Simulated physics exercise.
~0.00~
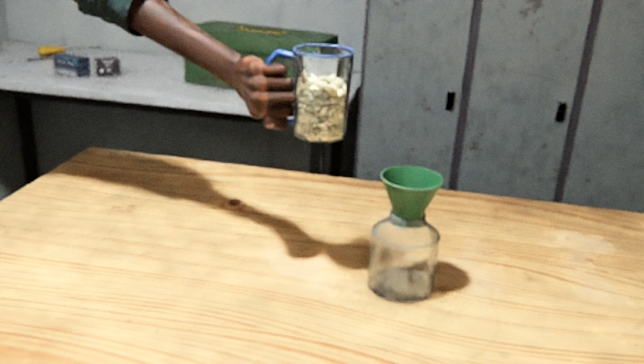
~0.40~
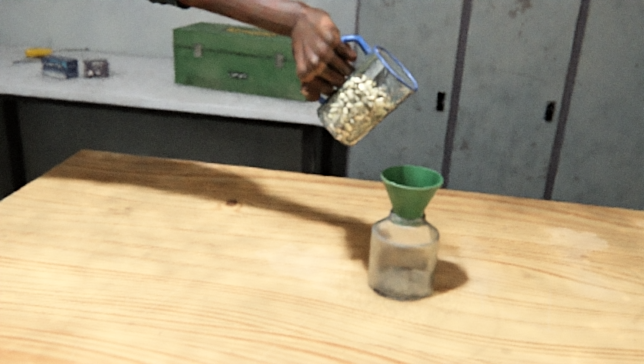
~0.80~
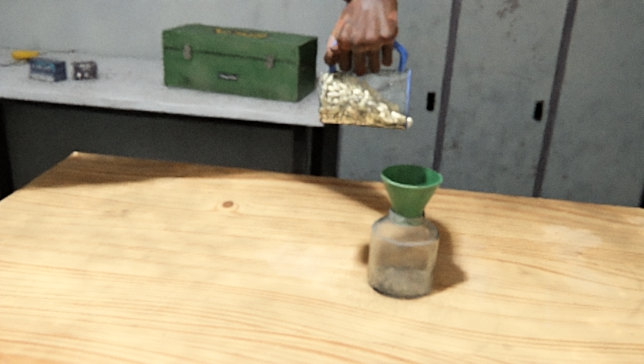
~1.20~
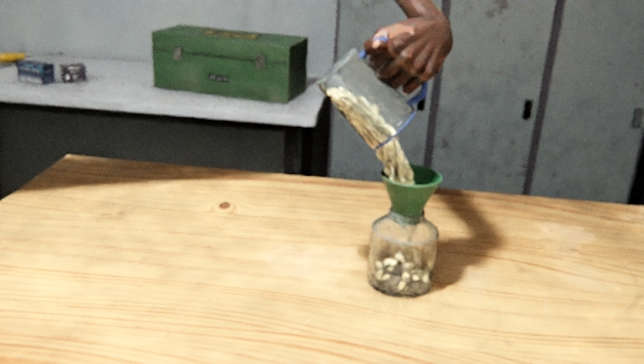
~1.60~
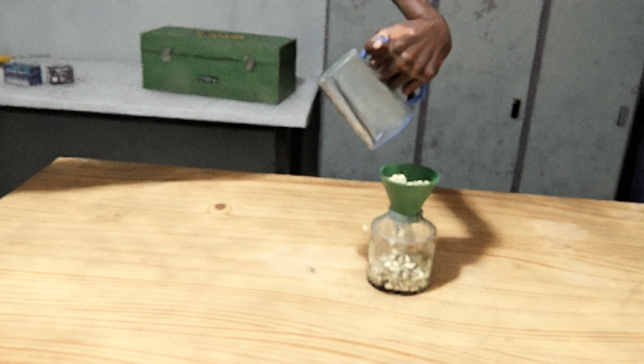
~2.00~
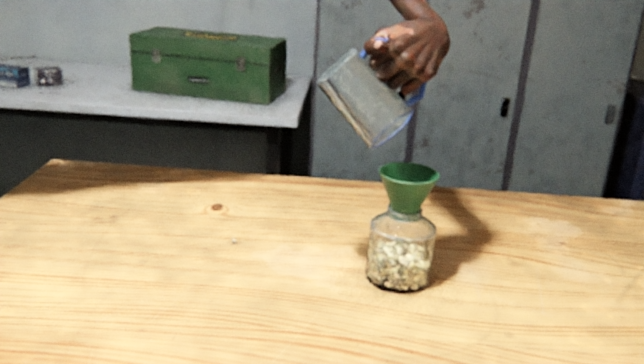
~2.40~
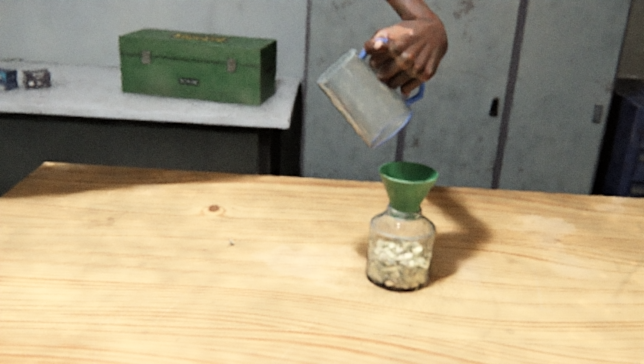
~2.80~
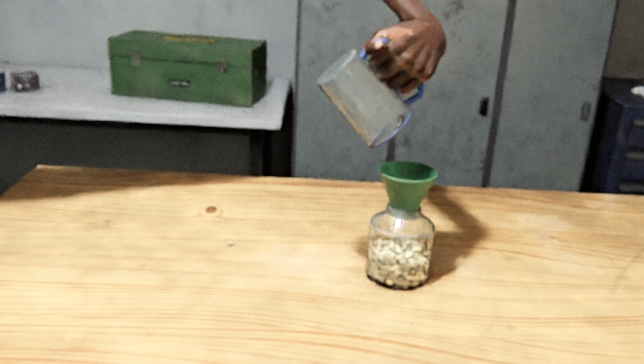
In this clip, a hand carries a clear measuring cup of white beans rightward above a wooden table and tips it over a green funnel set in a glass jar. The beans pour through until the cup and funnel are empty and the beans rest in the jar.
